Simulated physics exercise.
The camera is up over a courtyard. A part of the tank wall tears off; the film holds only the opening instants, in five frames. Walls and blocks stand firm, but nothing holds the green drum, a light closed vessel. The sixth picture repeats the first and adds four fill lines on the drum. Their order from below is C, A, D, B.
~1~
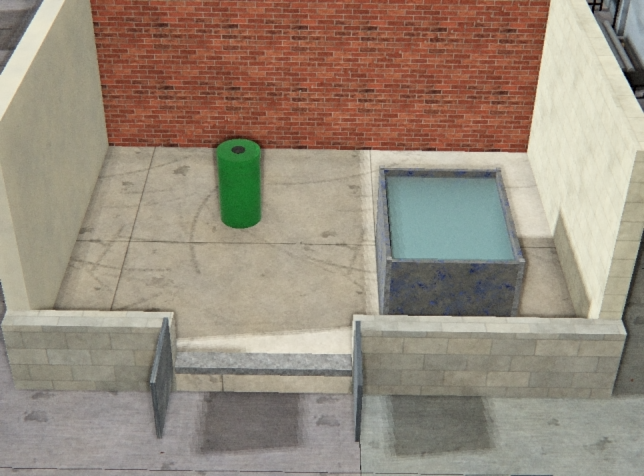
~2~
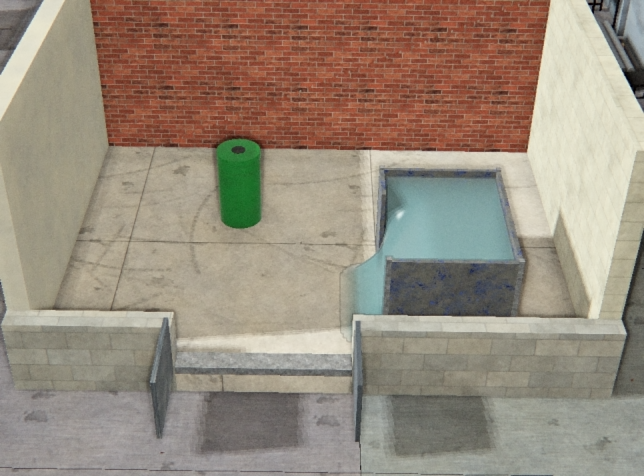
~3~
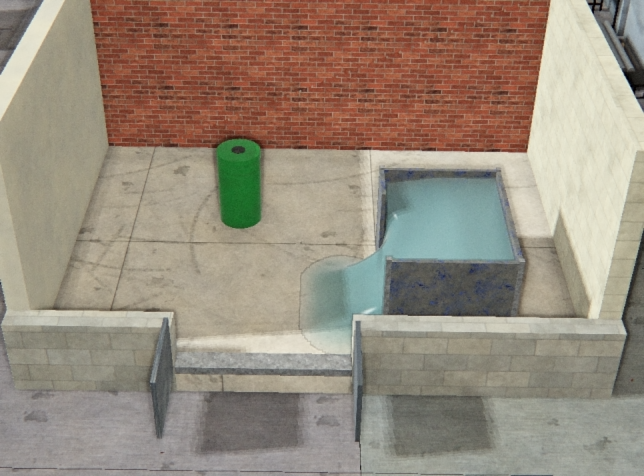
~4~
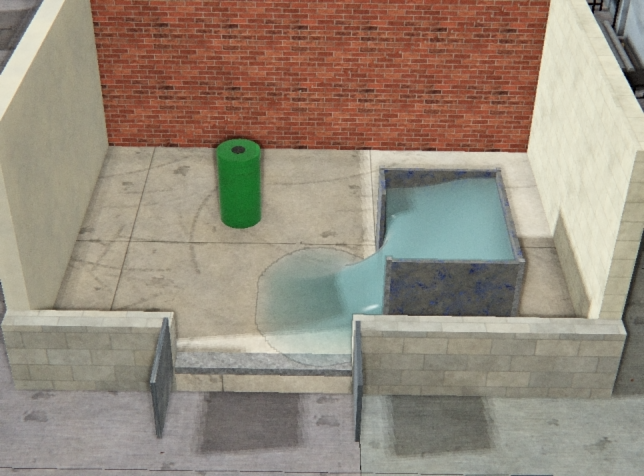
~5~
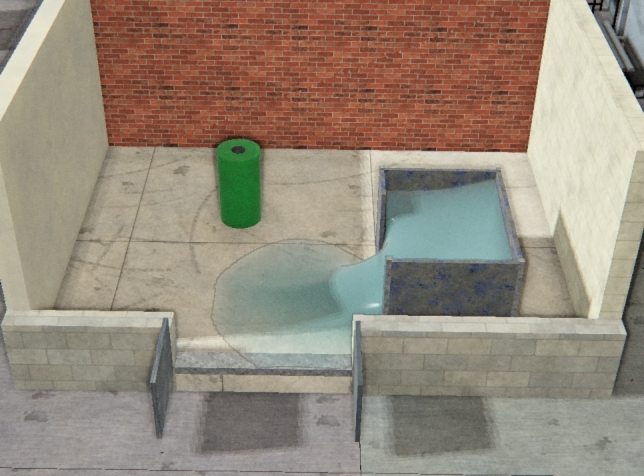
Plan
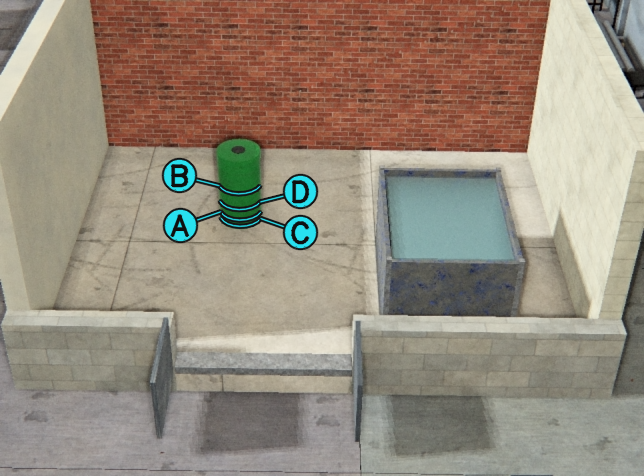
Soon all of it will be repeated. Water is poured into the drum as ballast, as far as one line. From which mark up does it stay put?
Mark A.
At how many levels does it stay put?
Three of them.
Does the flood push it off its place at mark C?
Yes, that goes wrong.
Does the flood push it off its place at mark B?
No.
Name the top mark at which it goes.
Mark C.
In cyan, A at (239, 220); B at (238, 193); C at (239, 226); D at (239, 209); from the bottom up C, A, D, B.
If A is chosen, it does not move.
If B is chosen, it does not move.
If C is chosen, it is pushed about twice its own width away.
If D is chosen, it does not move.
